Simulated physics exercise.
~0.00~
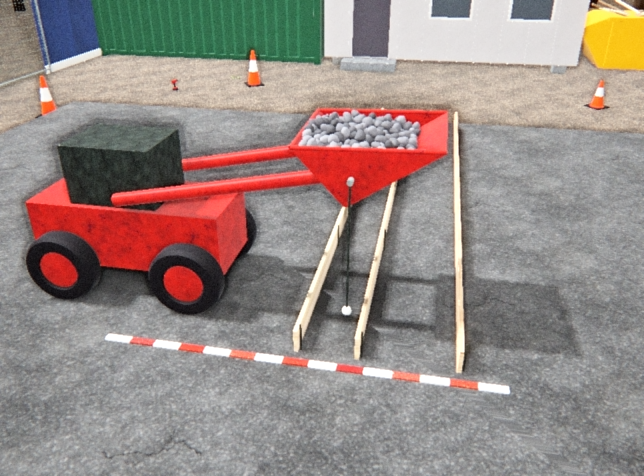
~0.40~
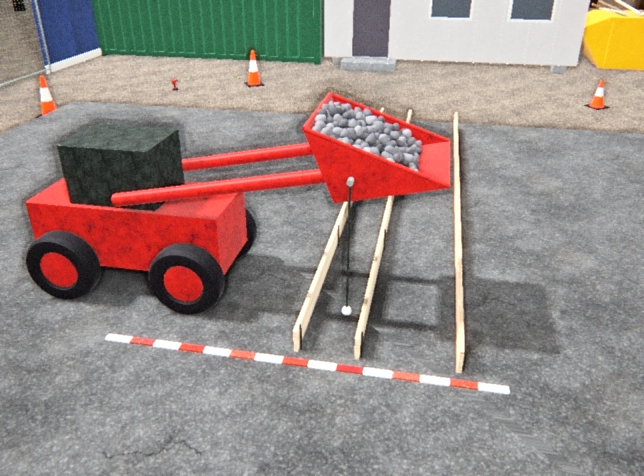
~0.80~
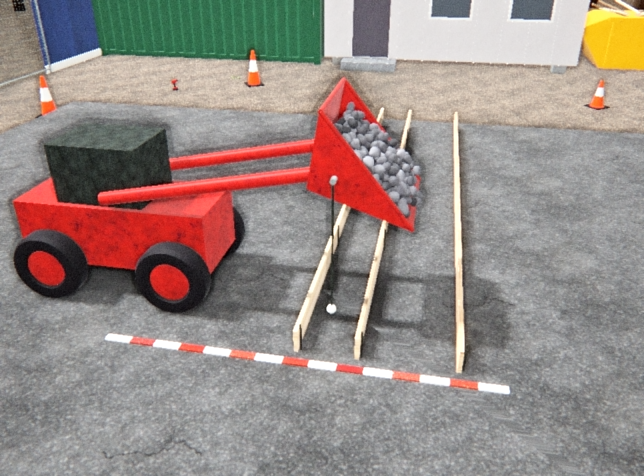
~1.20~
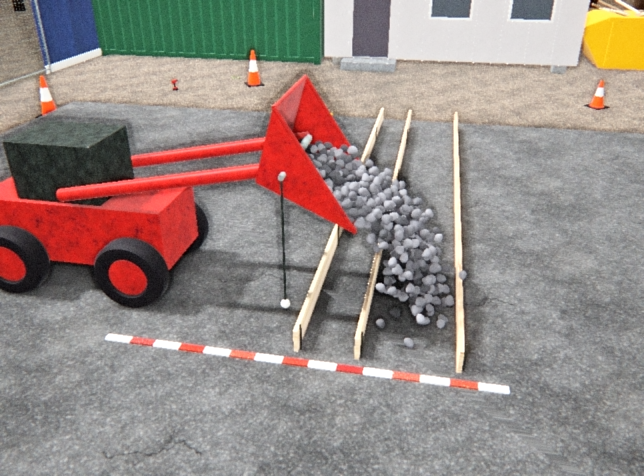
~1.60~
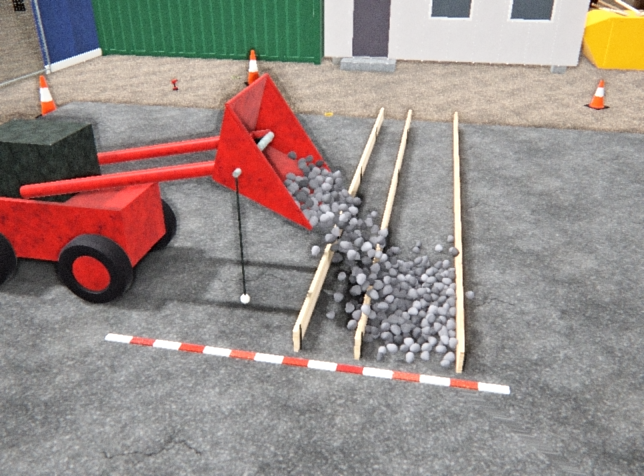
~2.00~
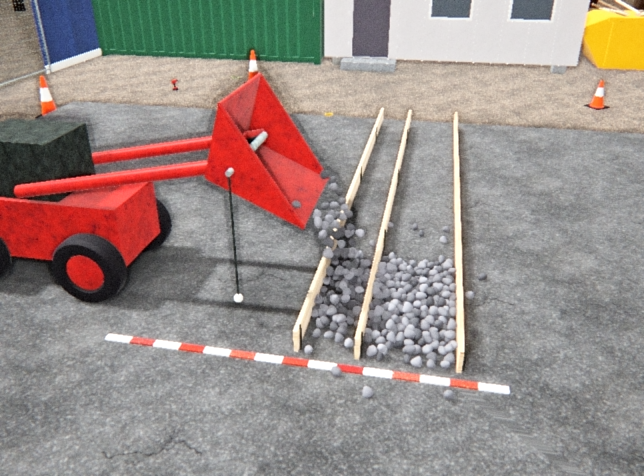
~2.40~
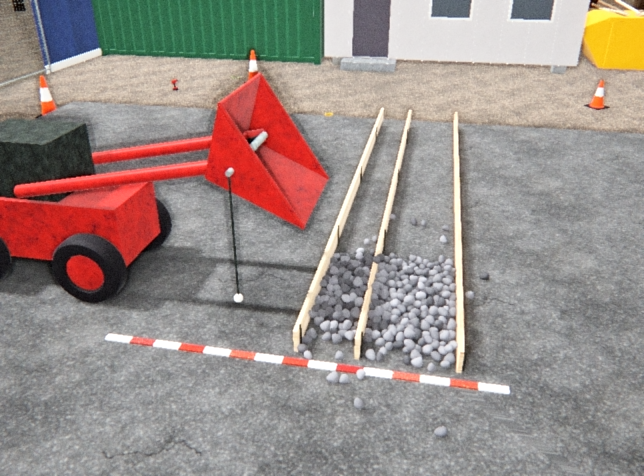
A paved yard with traffic cones, a green container and a pale building behind it is seen from above and to one side. A red loader with a dark block on its back stands at left, holding a red bucket of grey stones over three wooden planks, with a red and white staff lying in front. The bucket tips forward, and the loader backs away to the left as stones pour between the planks. The flow thins until the bucket is empty and the loader stops. The stones lie in both bays, more in the right one, with a few strays outside.
